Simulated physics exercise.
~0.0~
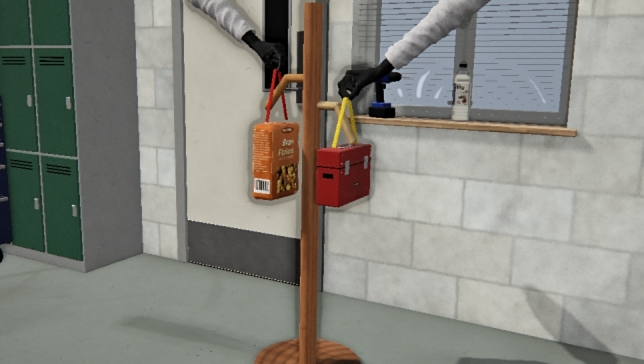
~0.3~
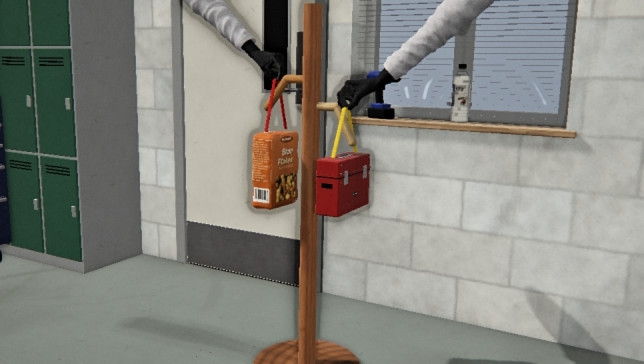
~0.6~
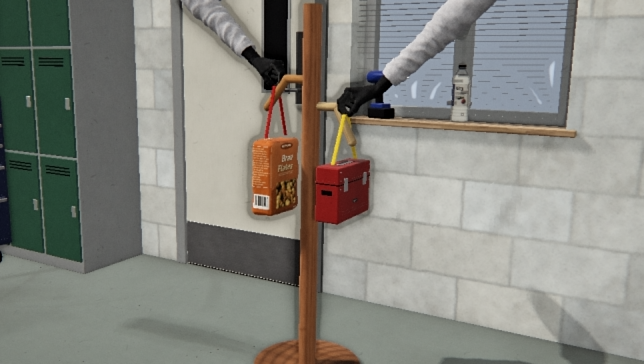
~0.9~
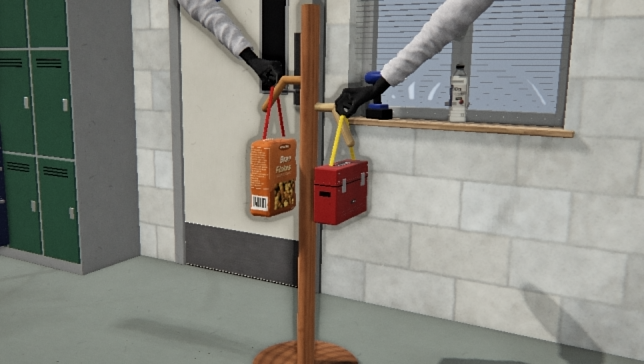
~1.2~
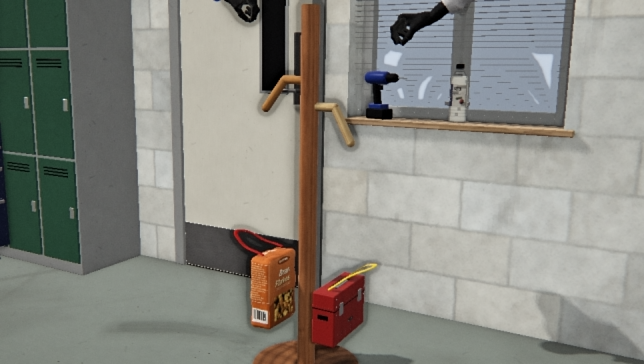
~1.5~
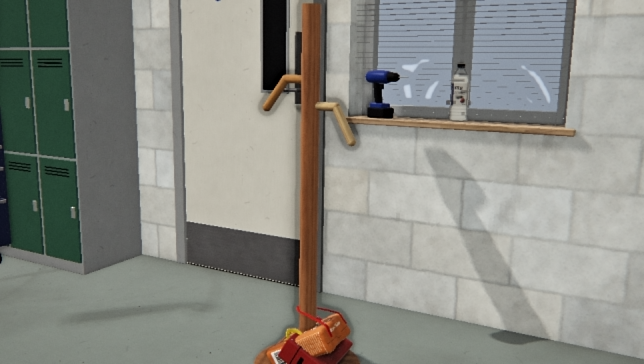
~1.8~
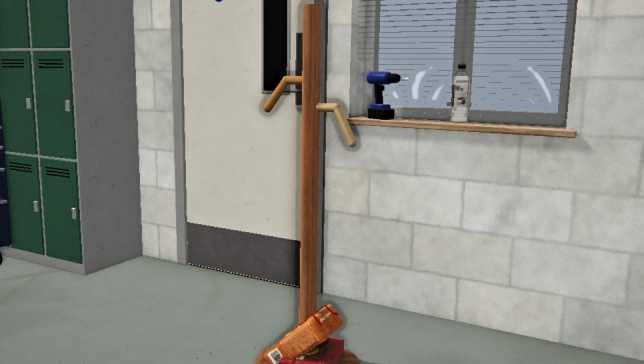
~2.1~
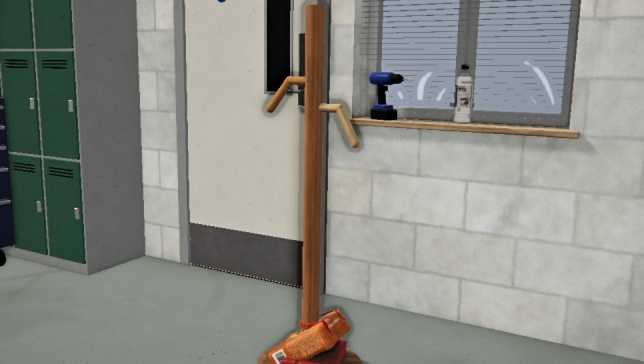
An orange sack and a red case, each held by a strap loop in a black-gloved hand, are lowered beside two pegs on a wooden post, the sack on the left and the case on the right. The hands ease them down a little further and pause with the loops close to the pegs. Then the hands let go and draw back upward, and both items drop, still upright, leaving the pegs bare. They tumble together at the foot of the post. The sack ends leaning over the case, which lies on its side, beneath the empty pegs.
